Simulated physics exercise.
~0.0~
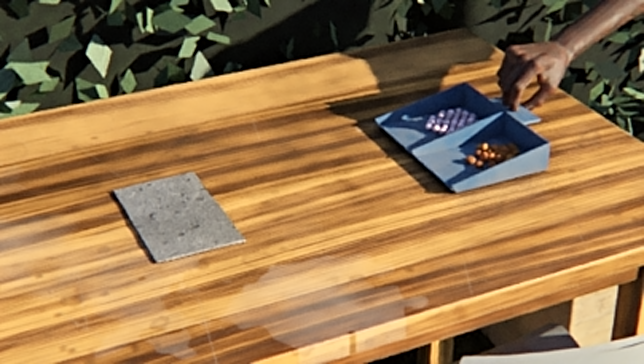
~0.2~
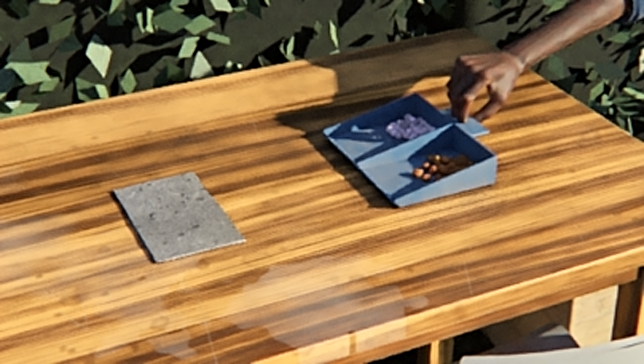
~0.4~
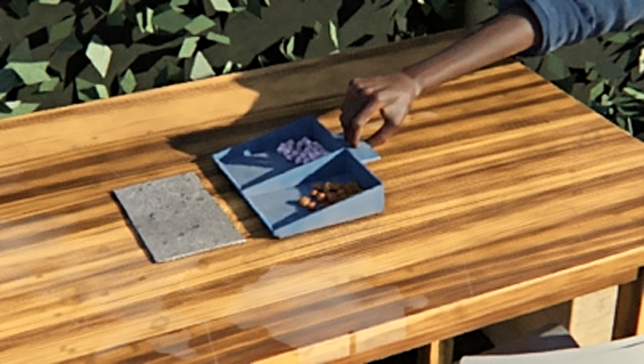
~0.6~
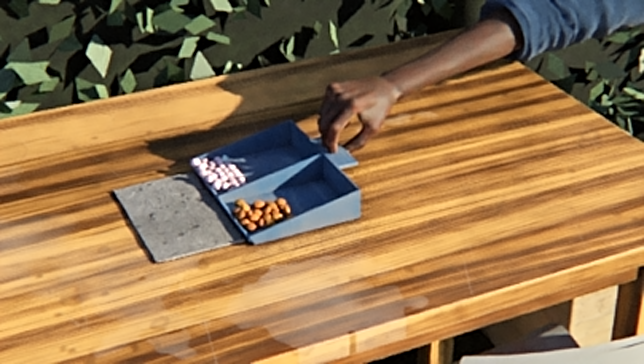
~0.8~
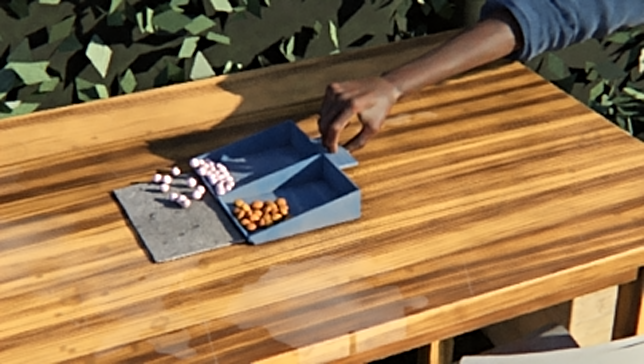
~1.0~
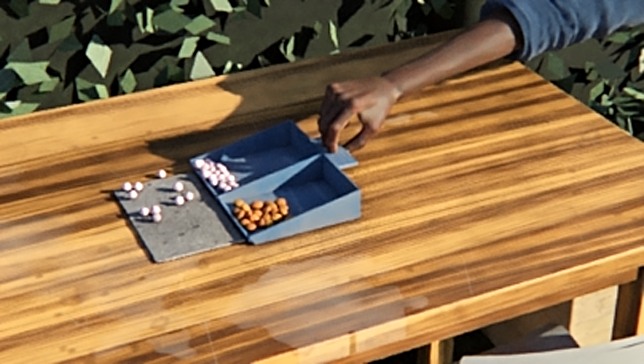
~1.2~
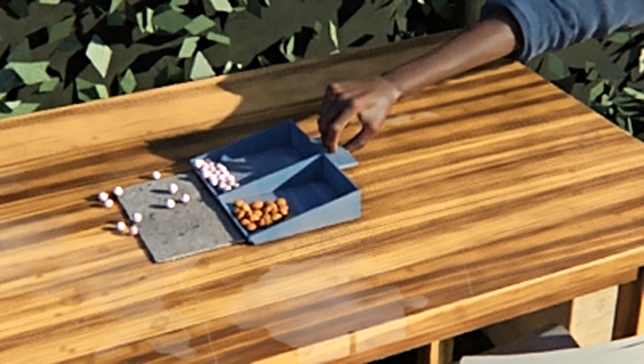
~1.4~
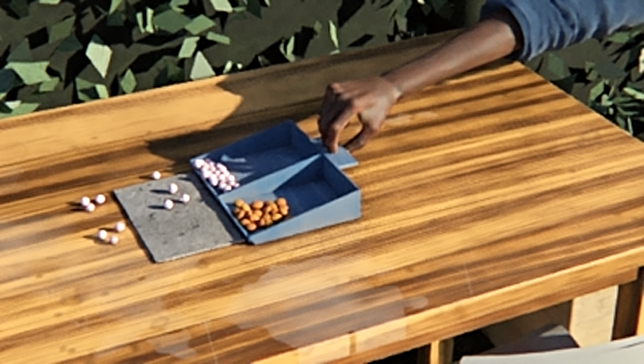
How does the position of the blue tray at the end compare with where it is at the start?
At the start the tray is towards the right of the table, well away from the grey slab. At the end it is further left and rests against the slab's right side.
